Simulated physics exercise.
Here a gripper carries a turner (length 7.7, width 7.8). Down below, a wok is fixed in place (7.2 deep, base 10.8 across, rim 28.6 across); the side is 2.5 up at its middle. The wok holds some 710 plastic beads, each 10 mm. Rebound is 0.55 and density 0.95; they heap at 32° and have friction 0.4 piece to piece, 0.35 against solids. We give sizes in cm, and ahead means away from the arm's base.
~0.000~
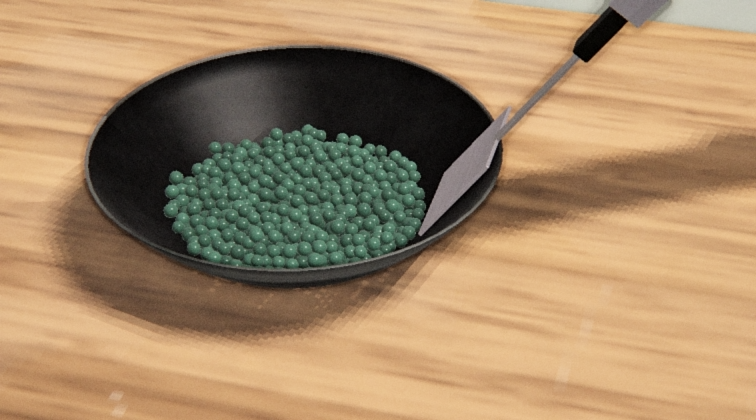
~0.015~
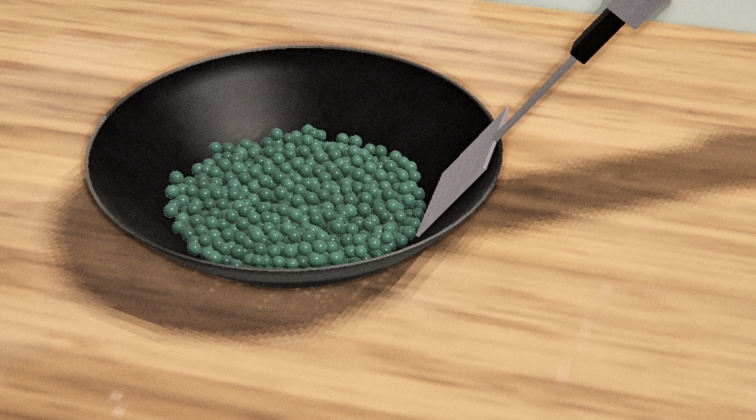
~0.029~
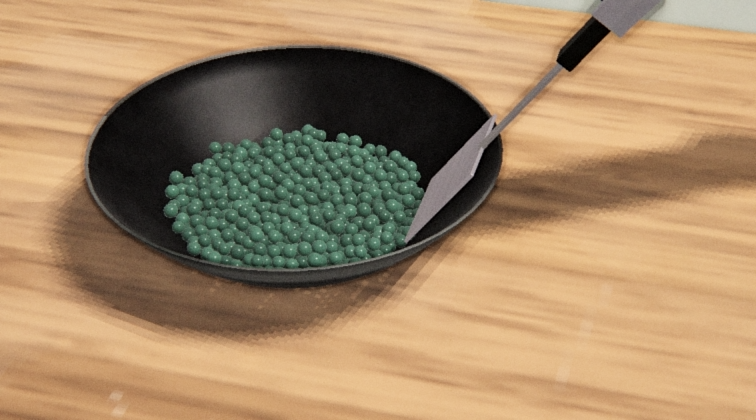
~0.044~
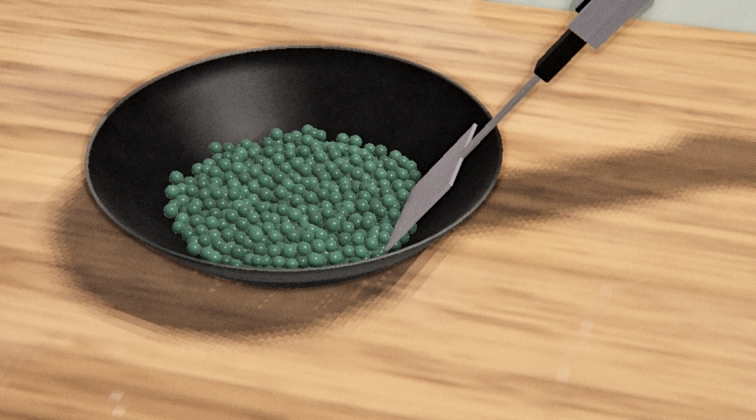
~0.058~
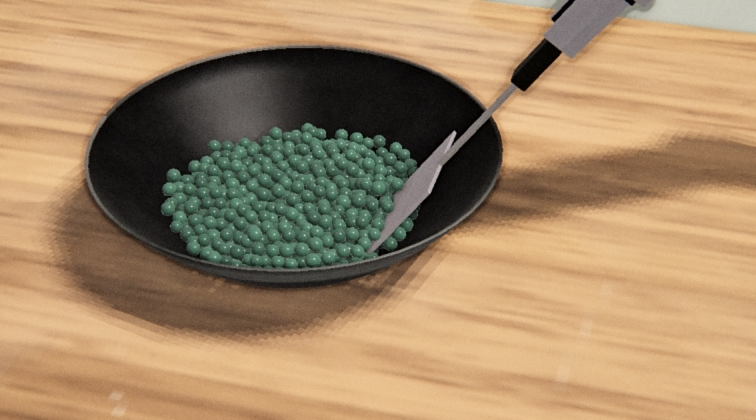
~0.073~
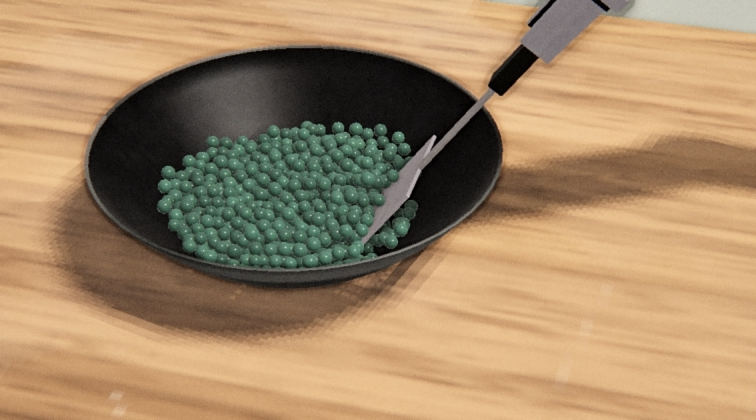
A black wok holding a heap of small dark green beads sits on a light wood-grained surface, seen from above at an angle by a camera that stays still. At the right, a gripper, only partly in view, holds a grey turner with a black handle section, its blade inside the rim. The turner slides left and slightly down into the heap, nudging nearby beads leftward.
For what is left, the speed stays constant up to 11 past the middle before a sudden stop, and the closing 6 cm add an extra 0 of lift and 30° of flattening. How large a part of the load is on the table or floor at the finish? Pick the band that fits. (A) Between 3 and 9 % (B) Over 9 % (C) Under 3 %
Answer: B.
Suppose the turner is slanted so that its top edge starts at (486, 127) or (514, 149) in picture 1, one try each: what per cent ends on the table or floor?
About 35% and 30%.
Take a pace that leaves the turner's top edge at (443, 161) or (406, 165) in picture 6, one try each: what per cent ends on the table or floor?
About 20 and 40 percent.
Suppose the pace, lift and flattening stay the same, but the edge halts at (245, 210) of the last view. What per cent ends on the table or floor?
About 0 per cent.
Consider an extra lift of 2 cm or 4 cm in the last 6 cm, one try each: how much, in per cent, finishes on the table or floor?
Result, in order: Approx. 40 % and 40 %.
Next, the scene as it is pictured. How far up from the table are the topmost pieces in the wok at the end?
8.0 cm.
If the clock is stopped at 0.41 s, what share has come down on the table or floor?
I'd put it at around 15 per cent.
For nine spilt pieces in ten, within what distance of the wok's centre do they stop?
About 45 cm.
After 0.13 s, sloping 55°, highest piece 9 above the table; 714 in the wok.
After 0.18 s, sloping 48°, highest piece 15 above the table; 712 in the wok, 2 on the blade or in flight.
After 0.41 s, sloping 25°, highest piece 11 above the table; 459 in the wok, 99 on the table or floor, 156 on the blade or in flight.
After 1.46 s, sloping 25°, highest piece 8 above the table; 458 in the wok, 256 on the table or floor.
In the end, 458 in the wok, 256 on the table or floor. That is 36 % on the table or floor.
